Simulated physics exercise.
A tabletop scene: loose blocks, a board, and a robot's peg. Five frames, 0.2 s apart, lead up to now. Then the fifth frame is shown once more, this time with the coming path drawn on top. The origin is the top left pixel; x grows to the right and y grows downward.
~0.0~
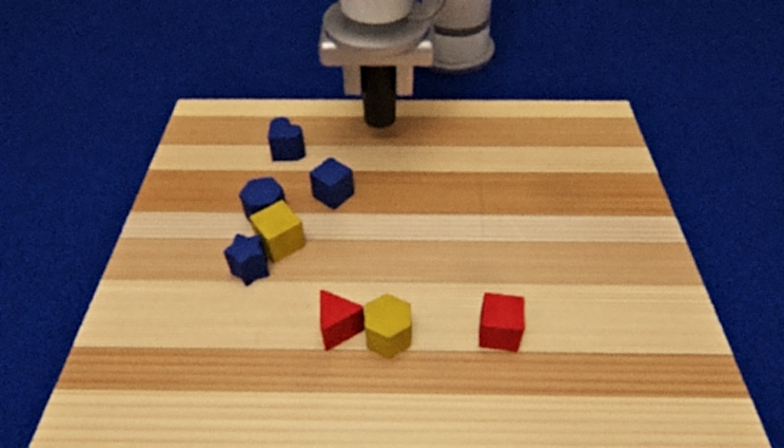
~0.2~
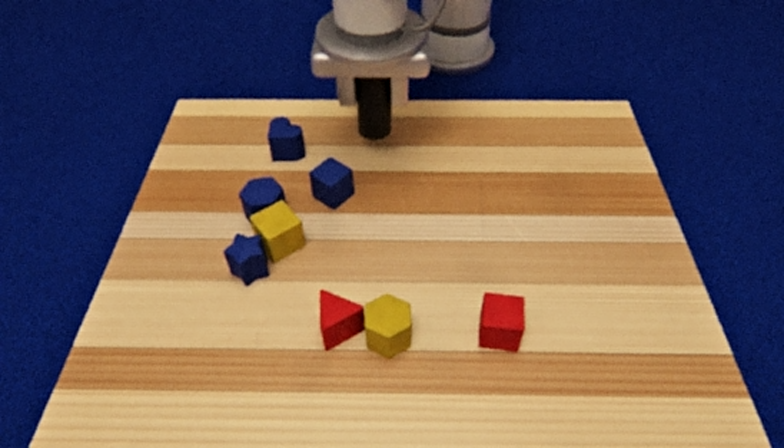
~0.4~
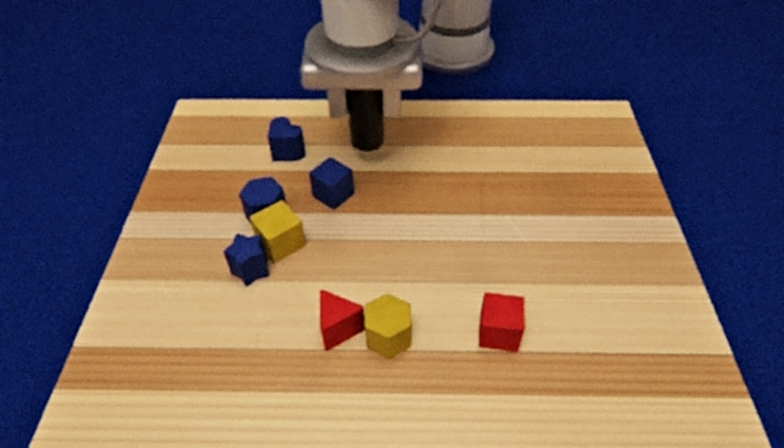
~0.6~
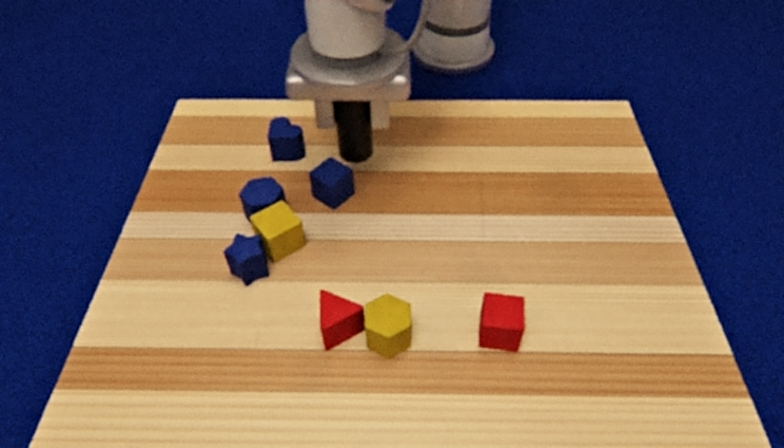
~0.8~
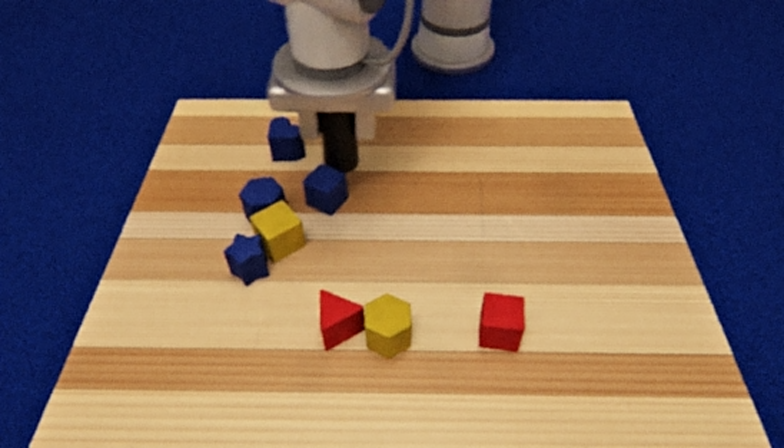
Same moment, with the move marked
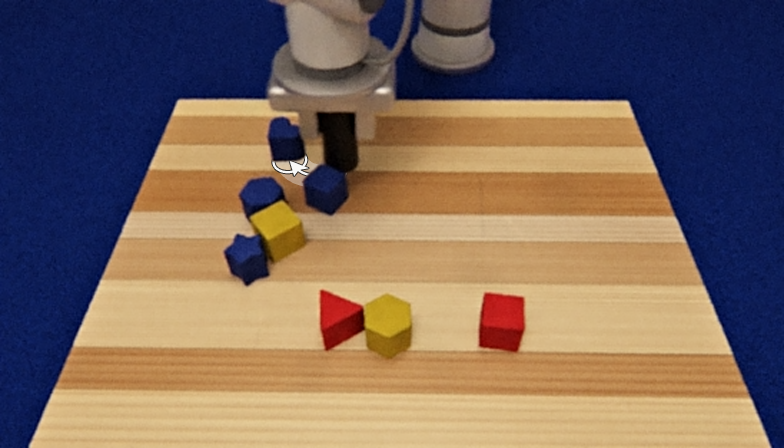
Robot arm moving its black peg down and left over a striped wooden board of coloured blocks, nudging a blue cube slightly.
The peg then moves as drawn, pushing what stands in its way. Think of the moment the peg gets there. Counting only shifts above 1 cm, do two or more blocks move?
My answer is no.
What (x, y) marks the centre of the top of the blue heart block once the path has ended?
I'd expect the centre of its top face to be at (273, 118).
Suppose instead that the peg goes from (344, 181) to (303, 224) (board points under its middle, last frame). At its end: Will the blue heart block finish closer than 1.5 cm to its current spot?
I believe so.
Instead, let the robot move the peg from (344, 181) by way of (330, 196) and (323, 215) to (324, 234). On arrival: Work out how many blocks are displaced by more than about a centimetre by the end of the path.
My forecast: 3 or more.
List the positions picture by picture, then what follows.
The first picture shows tip of the peg (380, 119), middles of tops, blue hexagonal block (261, 190), blue heart block (283, 128), blue square block (331, 171).
The second picture shows peg (375, 130), nothing pushed.
The third picture shows peg (367, 141), nothing pushed.
The fourth picture shows peg (356, 152), nothing pushed.
The fifth picture shows peg (342, 163), blue hexagonal block (261, 190), blue heart block (283, 128), blue square block (324, 177).
The line goes from (344, 181) via (322, 177) and (302, 172), ending at (290, 161).
What follows on the original path. Halfway along, peg (308, 157); blue square block (321, 178), turned 15° anticlockwise.
At the end, peg (286, 143); blue hexagonal block unmoved; blue heart block (273, 118); blue square block (321, 178), turned 15° anticlockwise.
